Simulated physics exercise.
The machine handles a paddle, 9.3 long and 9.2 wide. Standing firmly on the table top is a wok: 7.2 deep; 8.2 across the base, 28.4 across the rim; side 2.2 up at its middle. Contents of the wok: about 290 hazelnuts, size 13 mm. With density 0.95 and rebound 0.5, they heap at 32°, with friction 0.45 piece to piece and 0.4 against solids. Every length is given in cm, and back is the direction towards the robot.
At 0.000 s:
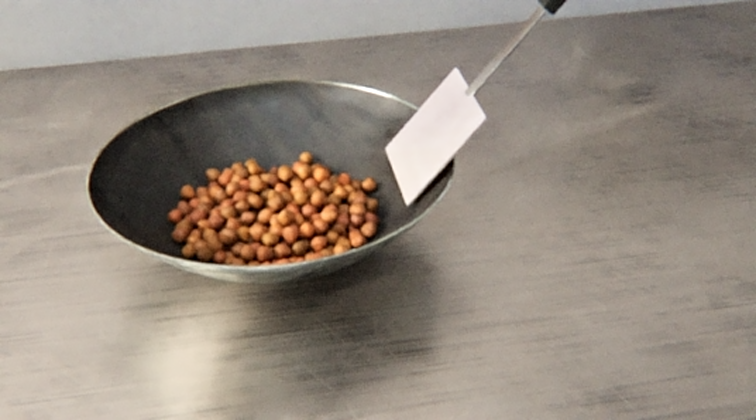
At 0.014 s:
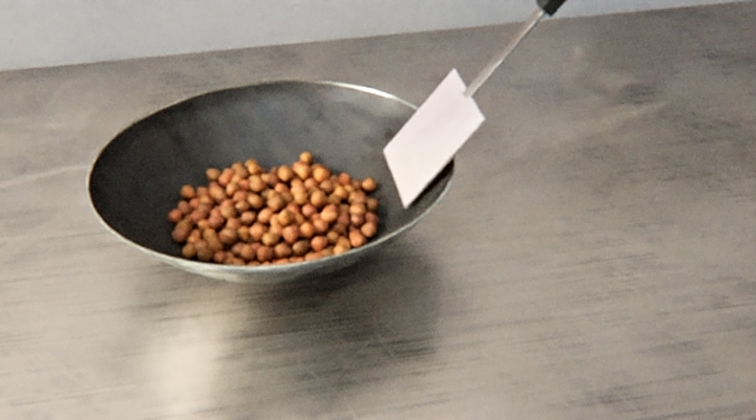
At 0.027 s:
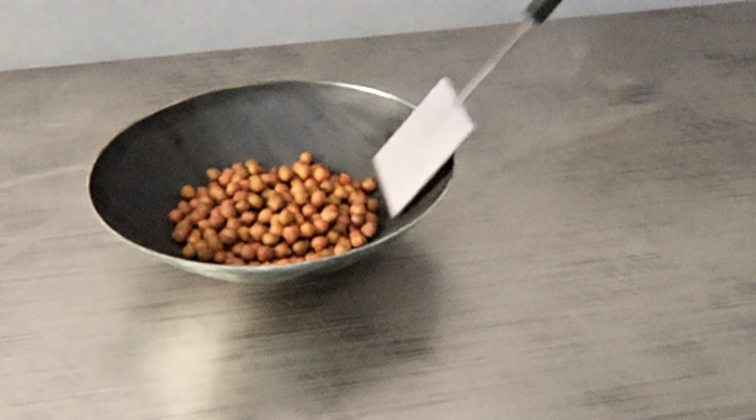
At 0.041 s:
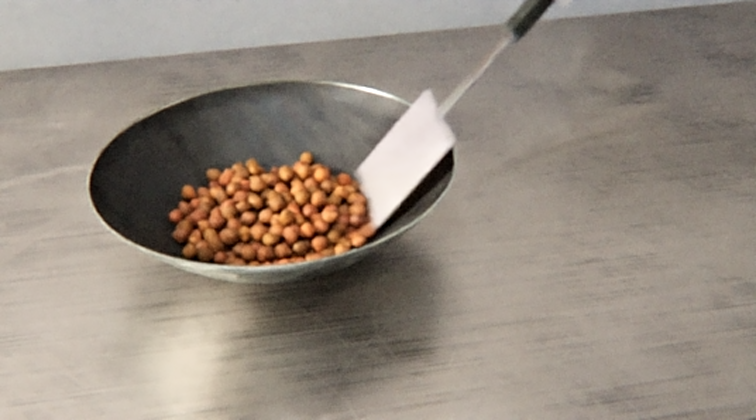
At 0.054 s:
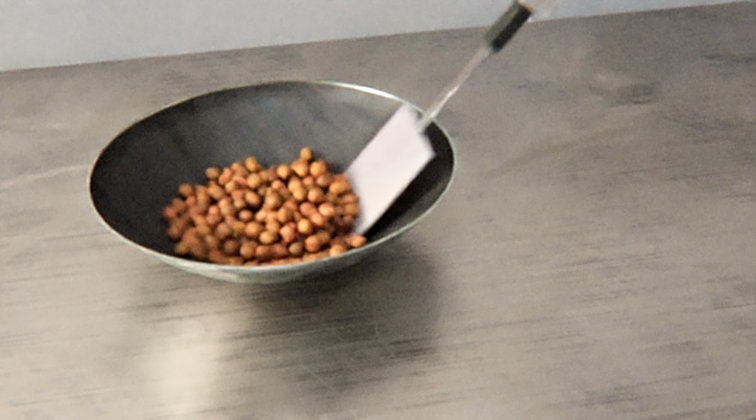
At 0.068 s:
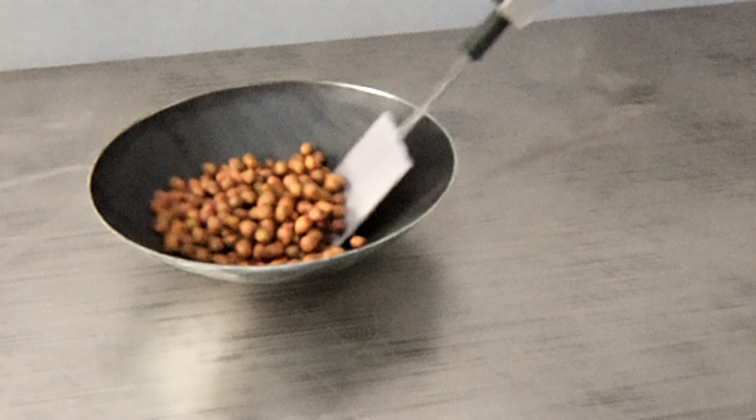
A white paddle moves down and left into a wok, pushing brown nuts left.
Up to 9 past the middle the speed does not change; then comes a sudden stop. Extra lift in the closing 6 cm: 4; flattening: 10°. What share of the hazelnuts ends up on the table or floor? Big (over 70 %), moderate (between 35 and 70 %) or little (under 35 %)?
The share is moderate.
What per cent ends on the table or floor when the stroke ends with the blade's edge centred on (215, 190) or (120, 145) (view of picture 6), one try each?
20 % and 65 %.
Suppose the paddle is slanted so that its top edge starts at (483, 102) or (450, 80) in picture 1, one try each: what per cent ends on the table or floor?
First try around 50 percent, second around 50 percent.
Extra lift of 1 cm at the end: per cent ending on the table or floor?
I'd say close to 60 per cent.
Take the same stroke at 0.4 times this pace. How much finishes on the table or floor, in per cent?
Roughly 10 percent ends on the table or floor.
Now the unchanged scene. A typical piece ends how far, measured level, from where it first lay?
The figure is about 16 cm.
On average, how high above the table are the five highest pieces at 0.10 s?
Roughly 6 cm above the table.
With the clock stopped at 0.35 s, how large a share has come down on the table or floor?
15 per cent.
After 0.10 s, sloping 49°, highest piece 8 above the table; 287 in the wok.
After 0.13 s, sloping 46°, highest piece 10 above the table; 286 in the wok, 1 on the blade or in flight.
After 0.35 s, sloping 39°, highest piece 19 above the table; 137 in the wok, 48 on the table or floor, 102 on the blade or in flight.
After 1.40 s, sloping 39°, highest piece 5 above the table; 150 on the table or floor, 137 in the wok.
In the end, 150 on the table or floor, 137 in the wok. That is 52 % on the table or floor.
